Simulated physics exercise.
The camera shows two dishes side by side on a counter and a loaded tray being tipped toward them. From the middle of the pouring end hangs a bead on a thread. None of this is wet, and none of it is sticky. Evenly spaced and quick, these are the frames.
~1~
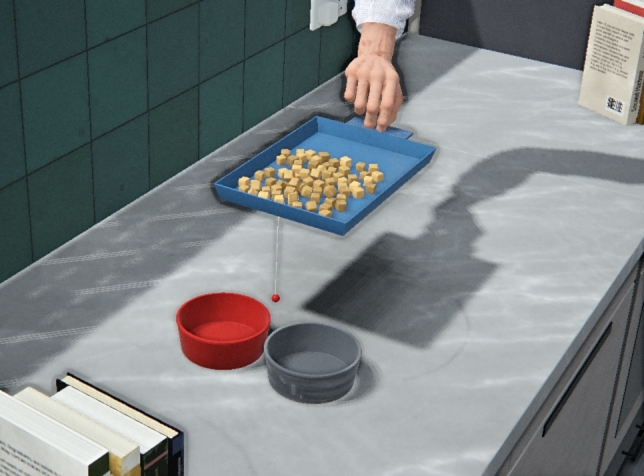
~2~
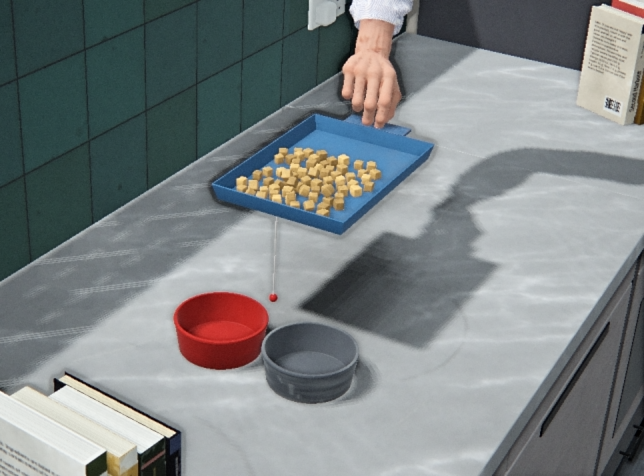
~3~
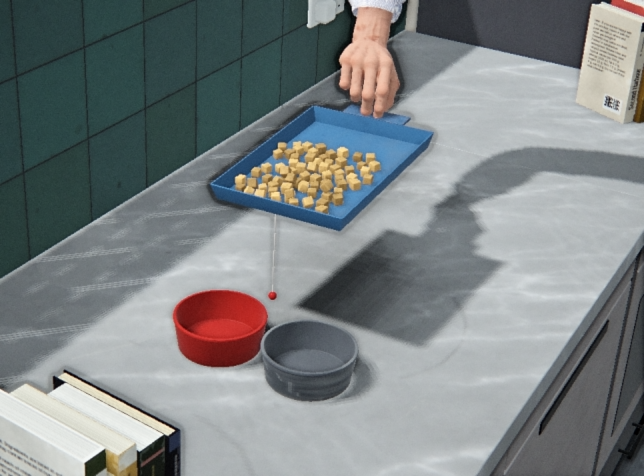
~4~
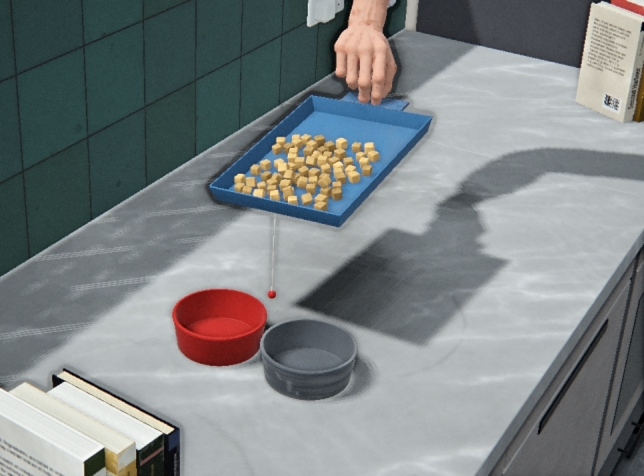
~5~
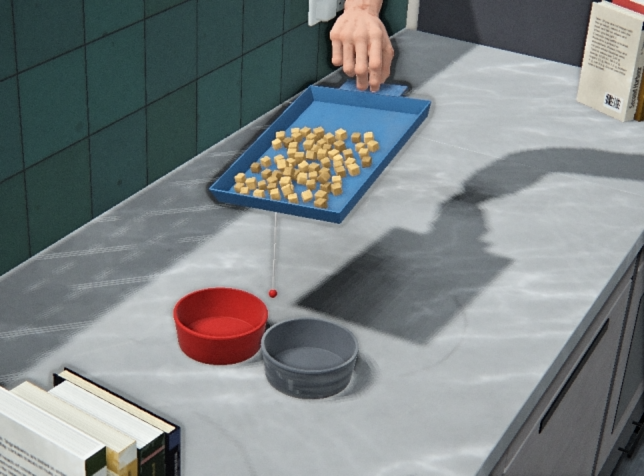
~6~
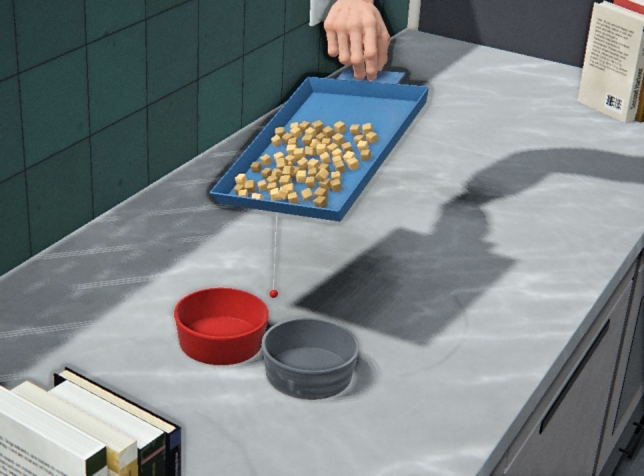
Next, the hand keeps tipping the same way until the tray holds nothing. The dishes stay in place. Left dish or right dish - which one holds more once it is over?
Dish on the left.
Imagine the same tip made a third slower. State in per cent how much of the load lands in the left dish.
Close to 40 per cent.
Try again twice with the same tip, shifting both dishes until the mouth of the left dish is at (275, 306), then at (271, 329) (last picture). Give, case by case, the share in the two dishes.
First case around 10 %, second case around 10 %.
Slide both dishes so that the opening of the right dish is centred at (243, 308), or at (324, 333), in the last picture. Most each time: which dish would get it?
At the first spot the right-side one comes out ahead, at the second spot the left-side one.
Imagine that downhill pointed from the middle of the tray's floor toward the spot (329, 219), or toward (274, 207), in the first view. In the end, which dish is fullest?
The first slope favours the dish to the right, the second the dish to the left.
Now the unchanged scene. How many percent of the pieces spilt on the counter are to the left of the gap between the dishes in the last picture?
Around 100 percent of the pieces.
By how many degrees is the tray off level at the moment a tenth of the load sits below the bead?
I'd put it at about 110 degrees.
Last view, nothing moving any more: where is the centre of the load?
About (210, 328).
Soon, tray tipped steeply; nearly all on the tray; a stray few in the air.
A while on, tray tipped past a quarter turn; nearly all on the tray; a stray few in the left dish; a stray few outside both.
Towards the end, tray tipped past a quarter turn; about two thirds in the left dish; about a third outside both.
Finally, tray tipped past a quarter turn; none in the right dish; about two thirds in the left dish; about a third outside both.
